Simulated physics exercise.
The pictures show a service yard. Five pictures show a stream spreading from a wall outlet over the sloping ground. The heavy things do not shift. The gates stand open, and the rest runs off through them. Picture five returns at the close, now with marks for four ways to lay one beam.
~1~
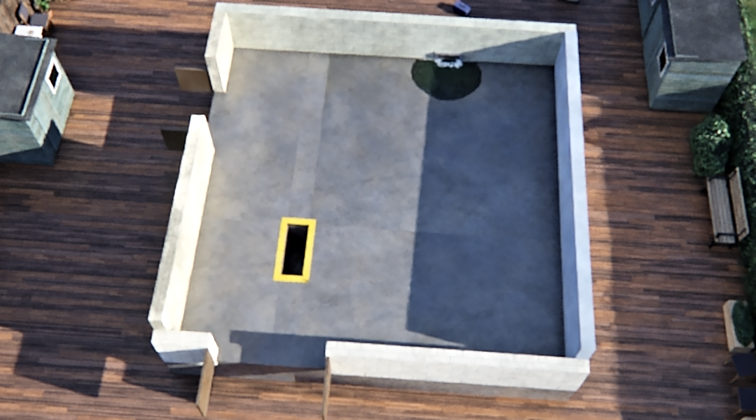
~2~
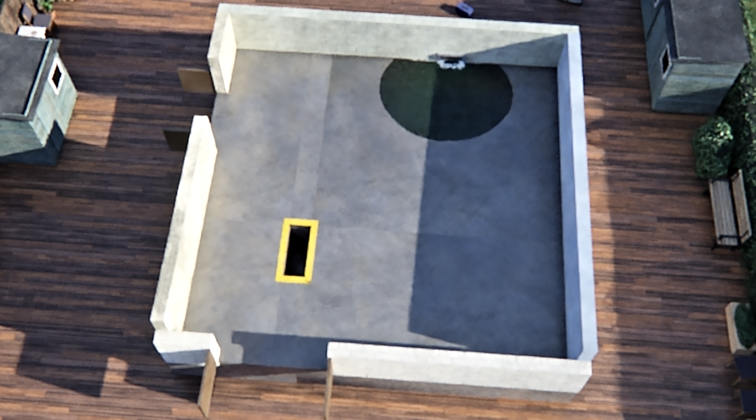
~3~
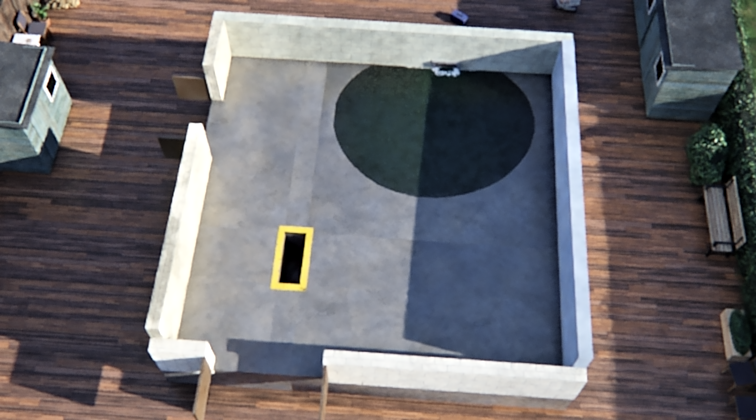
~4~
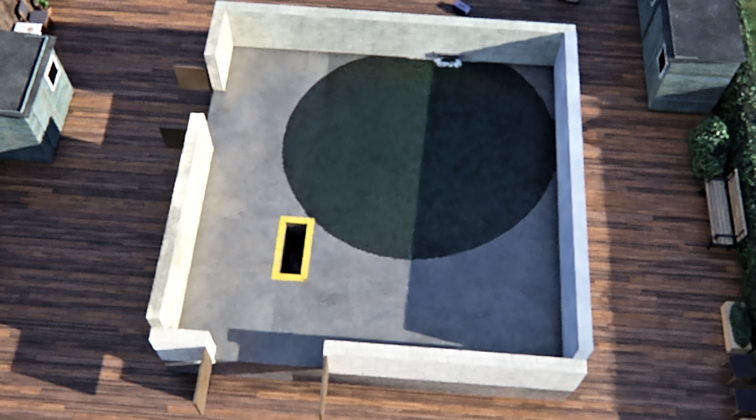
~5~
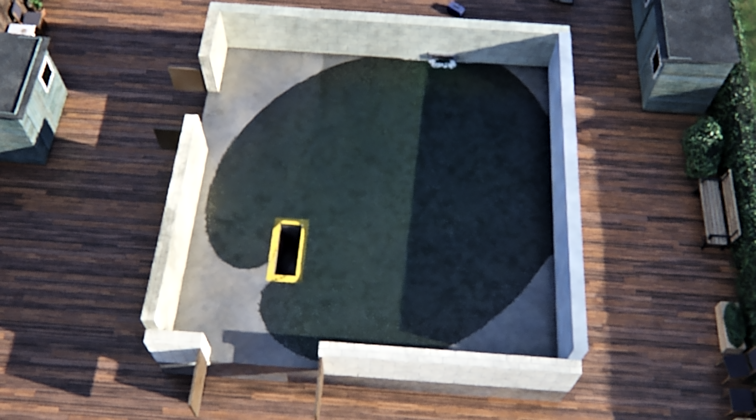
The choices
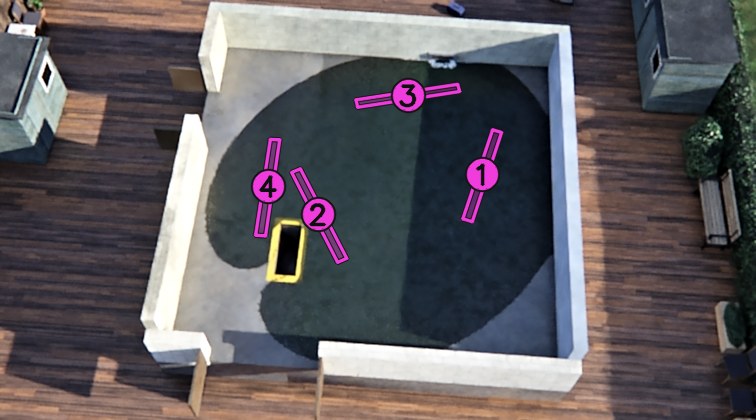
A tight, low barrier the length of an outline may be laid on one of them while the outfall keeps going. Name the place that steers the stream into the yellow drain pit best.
4 beats the others.
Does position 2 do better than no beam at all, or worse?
Position 2 is worse.
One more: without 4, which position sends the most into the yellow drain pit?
The answer is 1.
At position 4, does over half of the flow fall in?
No, it does not.
On the marked copy, 1 from (467, 220) to (497, 131); 2 from (295, 170) to (342, 260); 3 from (356, 103) to (458, 87); 4 from (260, 235) to (275, 139).
With 1, about 23 % of the stream runs into the yellow drain pit, about 76 % out by the gates.
With 2, about 11 % of the stream runs into the yellow drain pit, about 88 % out by the gates.
With 3, about 7 % of the stream runs into the yellow drain pit, about 92 % out by the gates.
With 4, about 33 % of the stream runs into the yellow drain pit, about 66 % out by the gates.
